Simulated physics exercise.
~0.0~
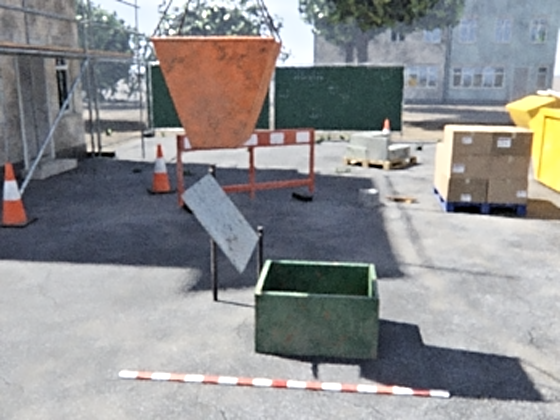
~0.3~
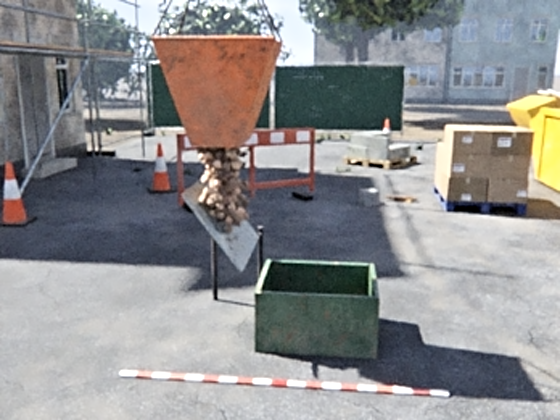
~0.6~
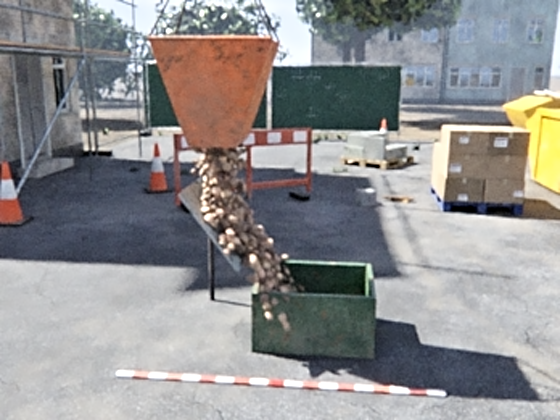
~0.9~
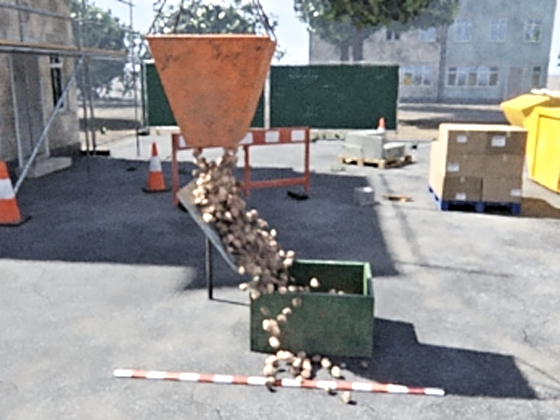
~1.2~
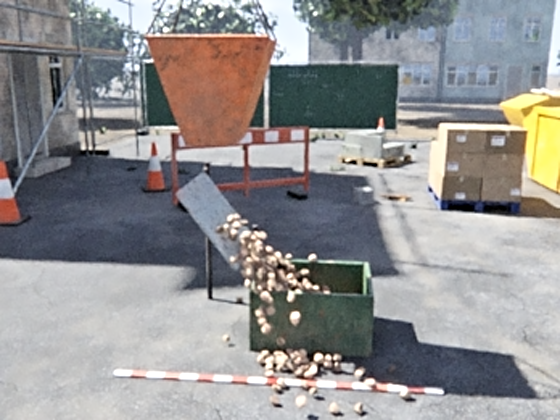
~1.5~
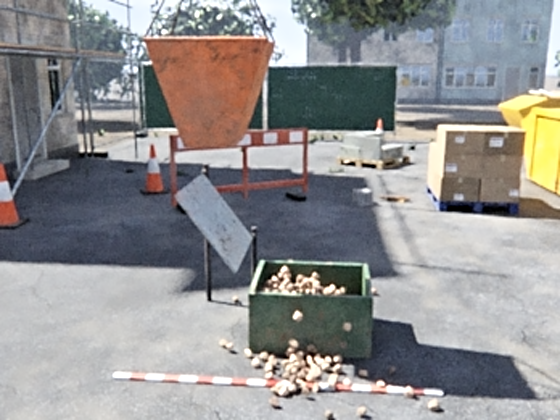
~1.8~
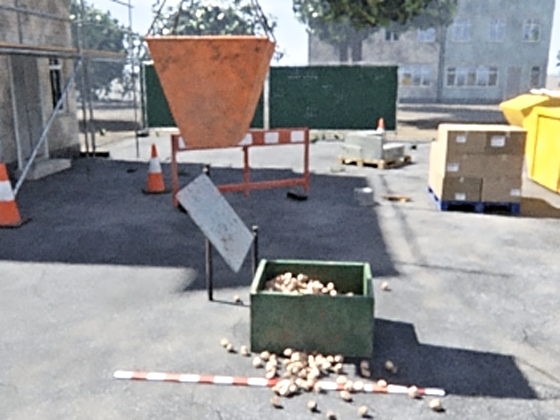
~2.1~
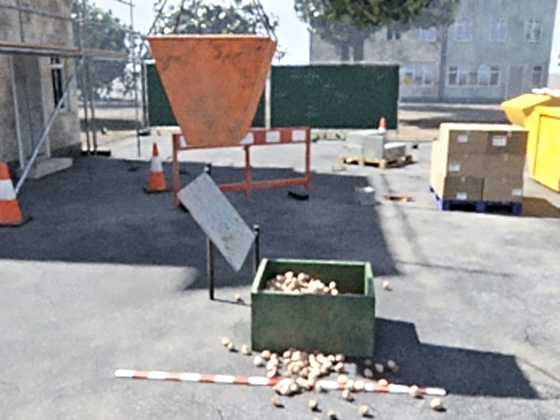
In a sunlit yard, stones drop from an orange skip, slide down a sloping plate and land mostly in a green bin.
